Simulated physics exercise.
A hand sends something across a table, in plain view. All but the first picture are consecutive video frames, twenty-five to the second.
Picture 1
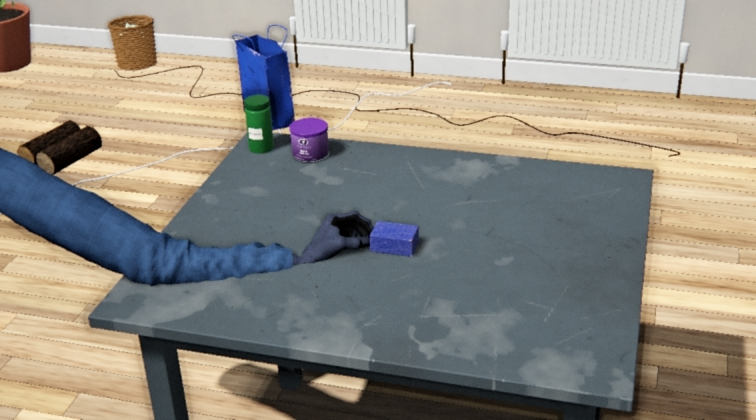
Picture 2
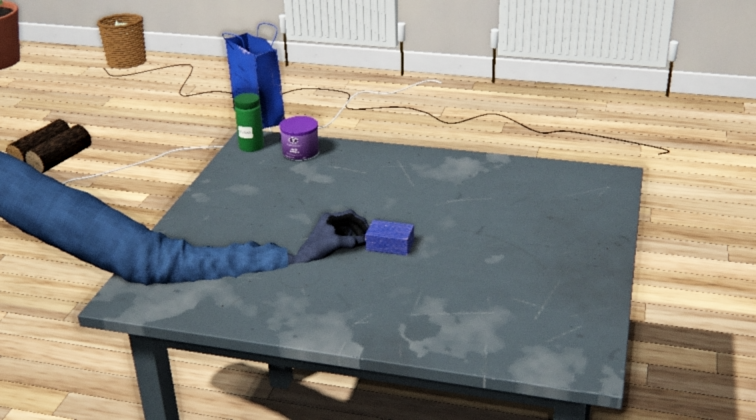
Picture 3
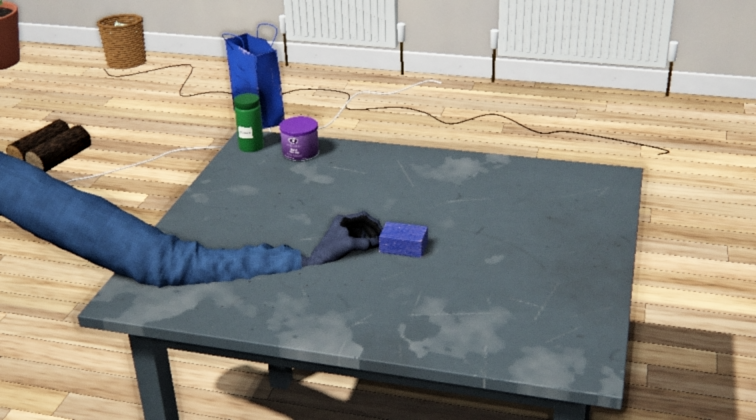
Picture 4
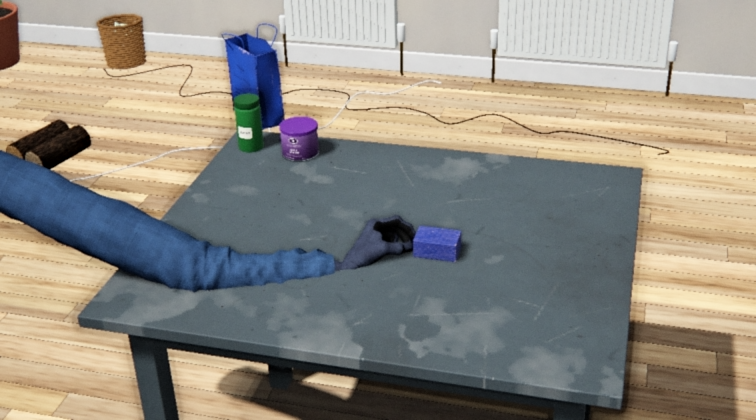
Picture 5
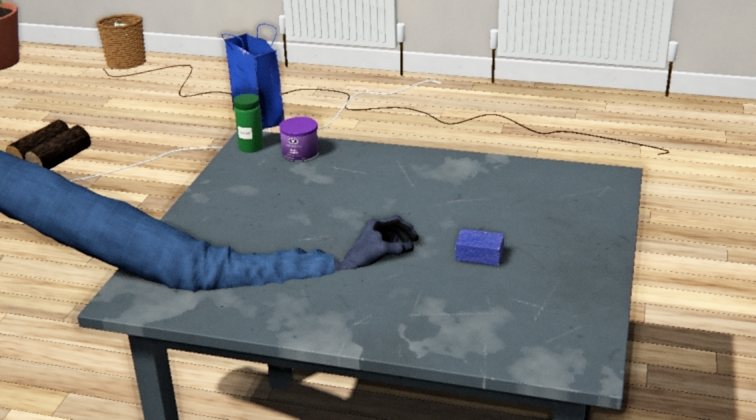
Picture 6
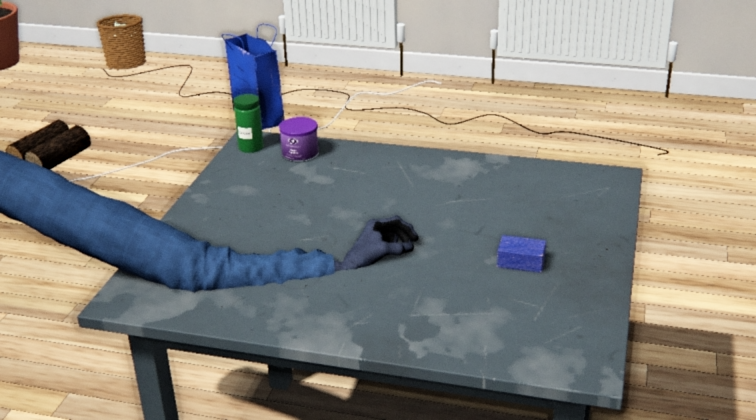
On a worn grey tabletop, a gloved hand pushes a small blue block rightward, then stays still as the block slides away.
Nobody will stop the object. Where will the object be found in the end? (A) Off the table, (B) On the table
Off the table.
Then, 0.30 s after the last picture, blue block now off the table.
Then, 0.50 s after the last picture, things are still on the move.
By the end, off the table, blue block.
